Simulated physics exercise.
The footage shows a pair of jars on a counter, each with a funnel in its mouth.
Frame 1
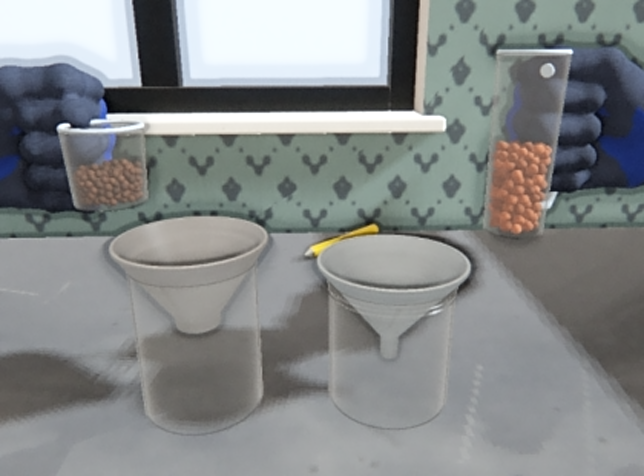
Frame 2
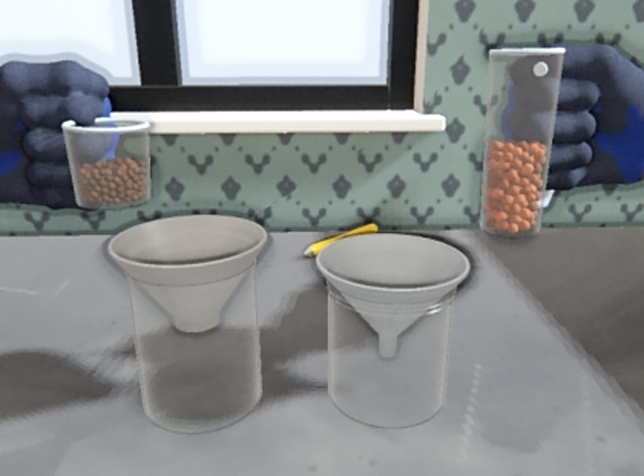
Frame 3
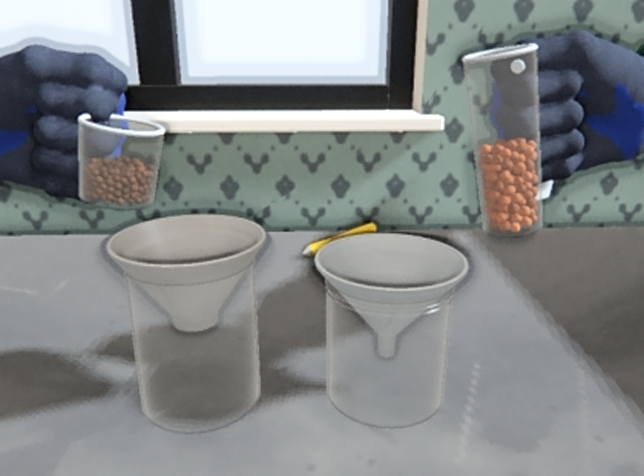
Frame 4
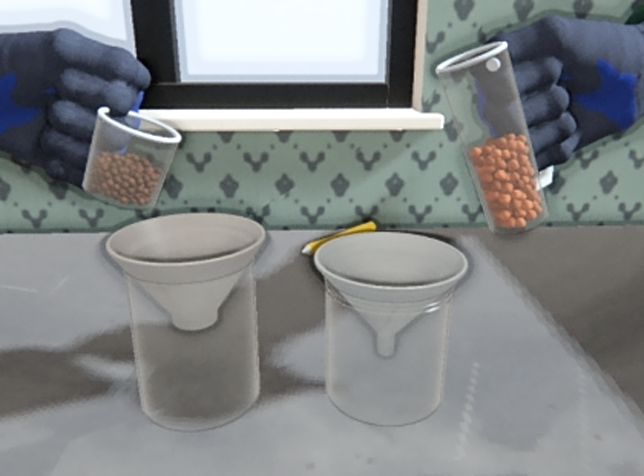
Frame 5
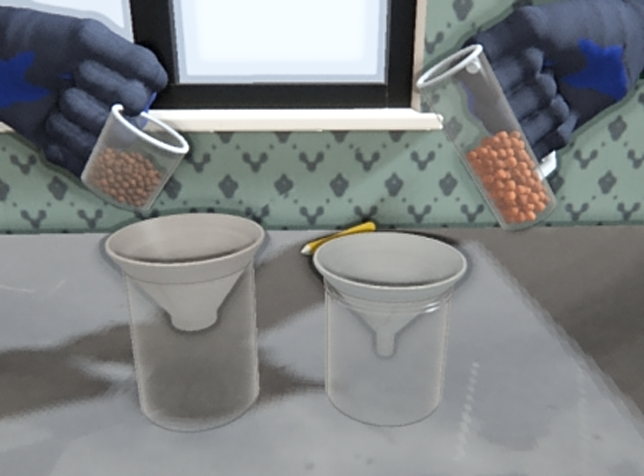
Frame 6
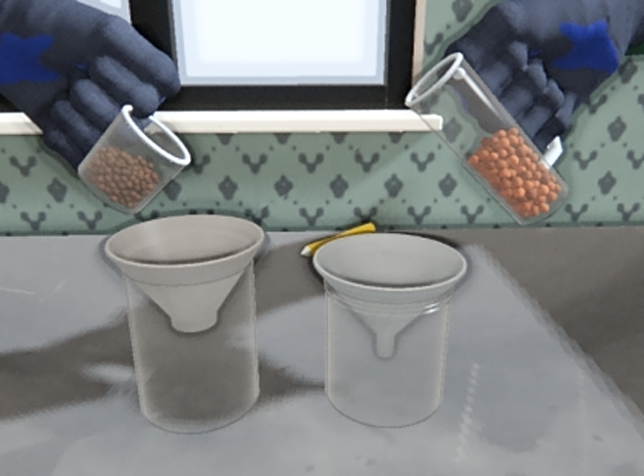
Two dark-gloved hands held clear containers of small brown and orange-brown pieces upright above two funnel-topped jars on a counter, then gradually tilted both inward, with the pieces still inside.
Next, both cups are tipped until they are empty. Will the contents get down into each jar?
In the end left funnel: Clear flow. Right: Stoppage.
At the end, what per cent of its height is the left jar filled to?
Level: Near 10 per cent.
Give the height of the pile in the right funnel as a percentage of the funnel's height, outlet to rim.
It gets to around 80 percent.
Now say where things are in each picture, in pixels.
In the first picture, left funnel near (192, 252), outlet at (198, 323), about 5 pieces wide; left cup near (107, 165), holding allspice berries; right funnel near (392, 272), outlet at (389, 355), about one piece wide; right cup near (523, 145), holding clay pellets.
In the second picture, left cup near (111, 163), upright; right cup near (517, 145), upright.
In the third picture, left cup near (120, 162), tipped 11°; right cup near (506, 145), tipped 11°.
In the fourth picture, left cup near (130, 161), tipped 22°; right cup near (496, 143), tipped 22°.
In the fifth picture, left cup near (134, 161), tipped 34°; right cup near (490, 144), tipped 34°.
In the sixth picture, left funnel near (188, 250), outlet at (195, 322); left cup near (133, 163), tipped 45°; right funnel near (388, 270), outlet at (385, 353); right cup near (490, 145), tipped 45°.
Then, 0.29 s on from there, left, the whole lot still in the cup; right, the whole lot still in the cup.
Then, 0.66 s on from there, left, the whole lot still in the cup; right, the whole lot still in the cup.
Then, 1.06 s on from there, left, near half still in the cup, near a third in or over the funnel, a little down in the jar; right, the whole lot still in the cup.
In the end, left, the whole lot down in the jar; right, all but a few stuck in the funnel, only a few down in the jar.
